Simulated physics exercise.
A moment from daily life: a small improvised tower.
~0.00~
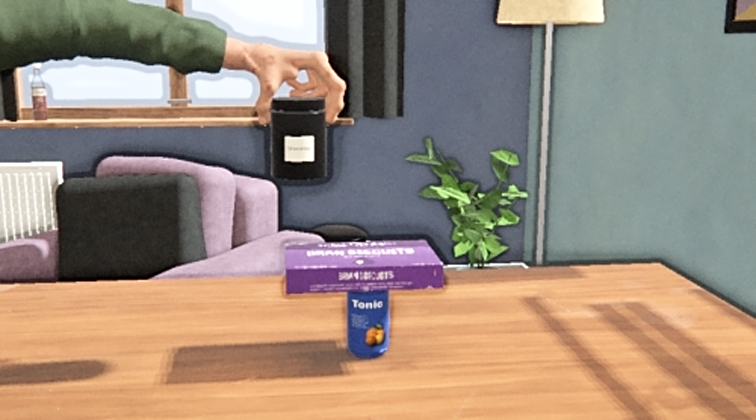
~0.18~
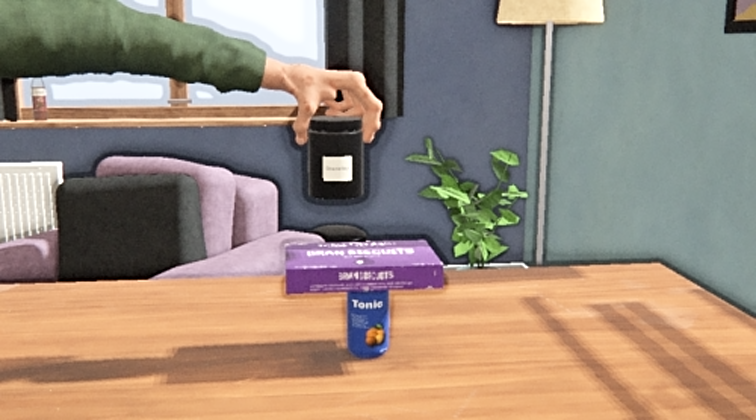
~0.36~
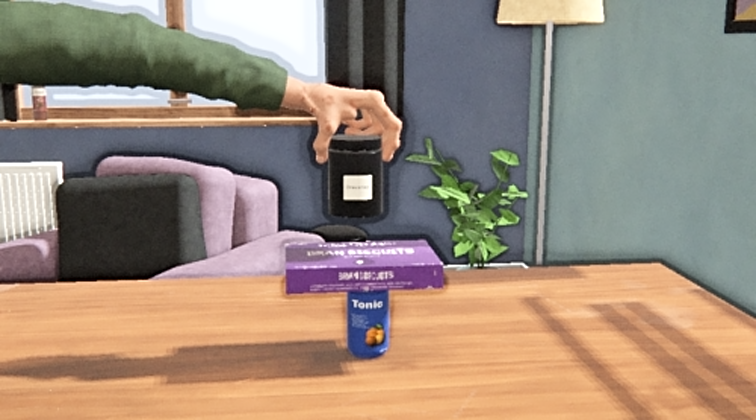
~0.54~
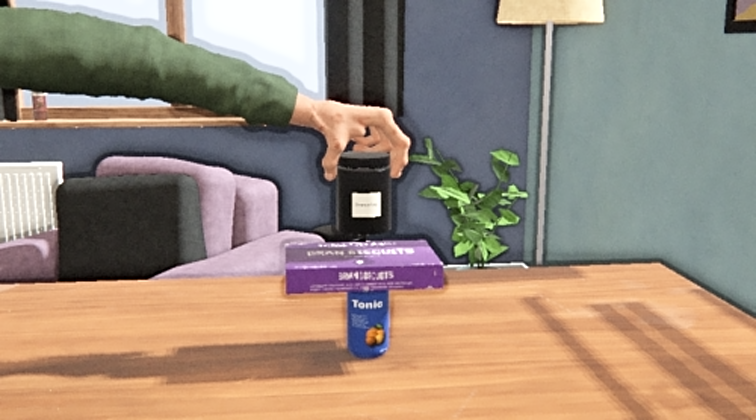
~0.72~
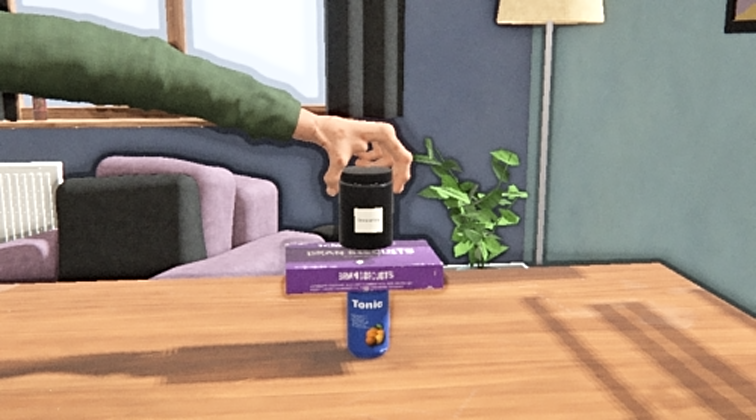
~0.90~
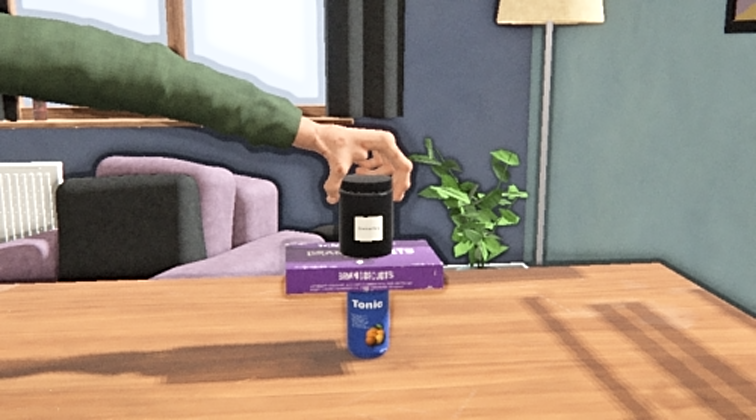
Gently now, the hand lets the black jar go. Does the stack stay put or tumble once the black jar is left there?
It will stand firm.
Around 1.20 s, nothing moves.
Around 1.60 s, black jar resting near (366, 216).
Finally (2.0 s), all 3 still in place. Final places as the last picture's camera would see them, black jar near (366, 216). The stack stays up.
